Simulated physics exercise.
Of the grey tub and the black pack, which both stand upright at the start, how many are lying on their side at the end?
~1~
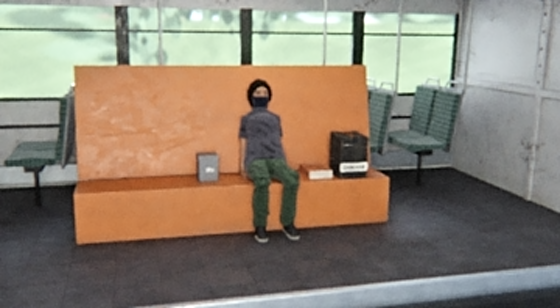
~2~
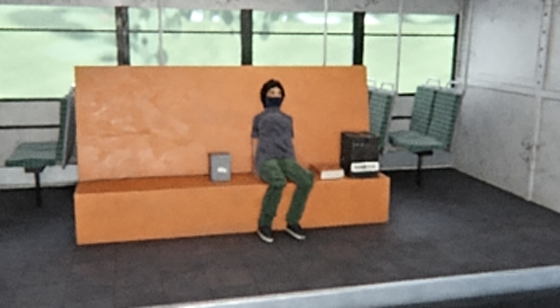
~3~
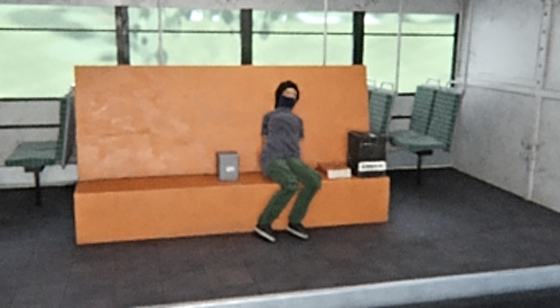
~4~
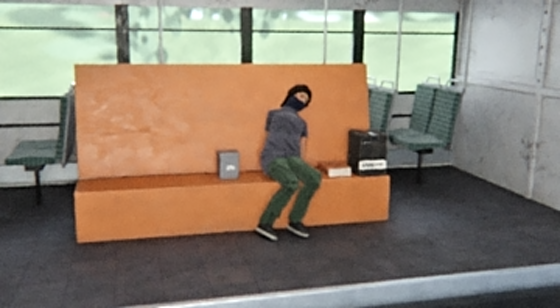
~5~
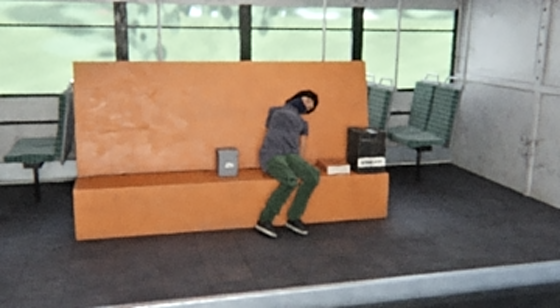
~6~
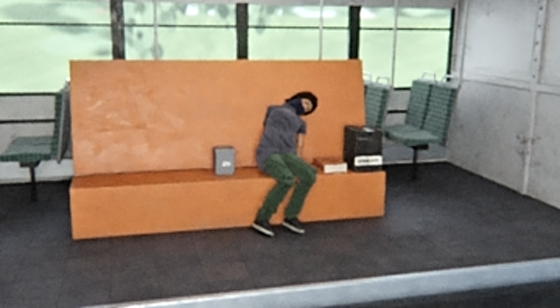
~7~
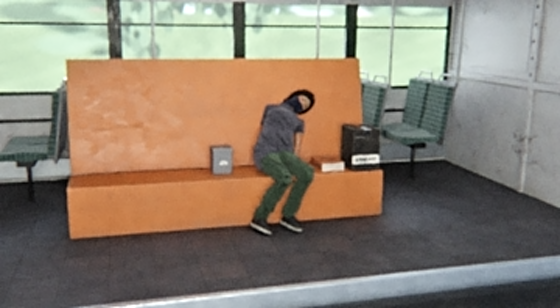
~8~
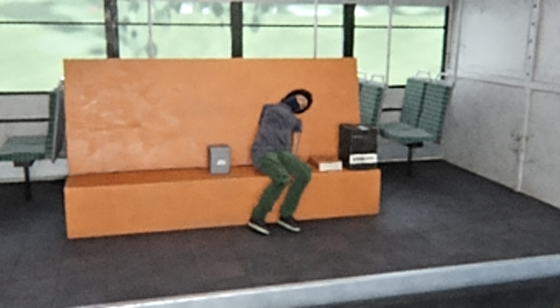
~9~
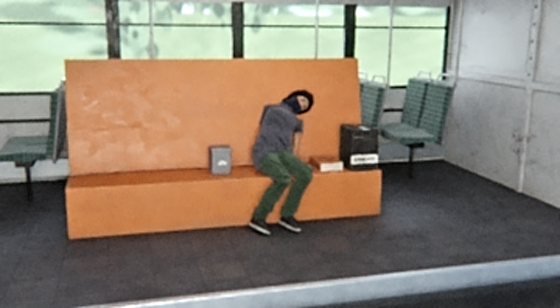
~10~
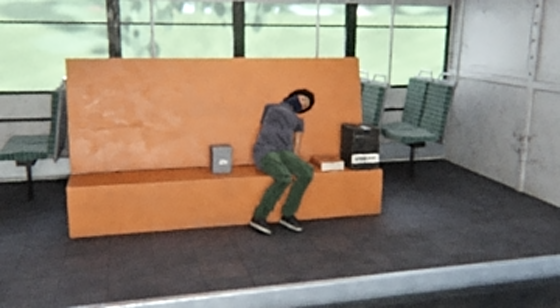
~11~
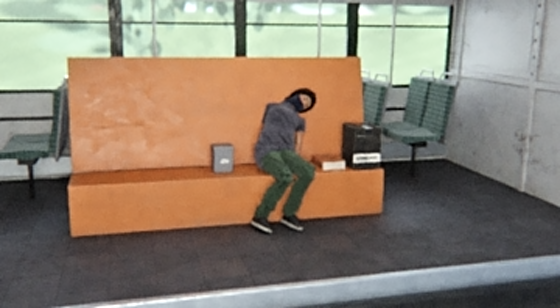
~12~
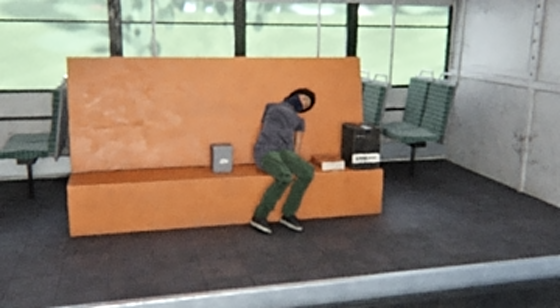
None of them are. The grey tub and the black pack both still stand upright on the orange bench.
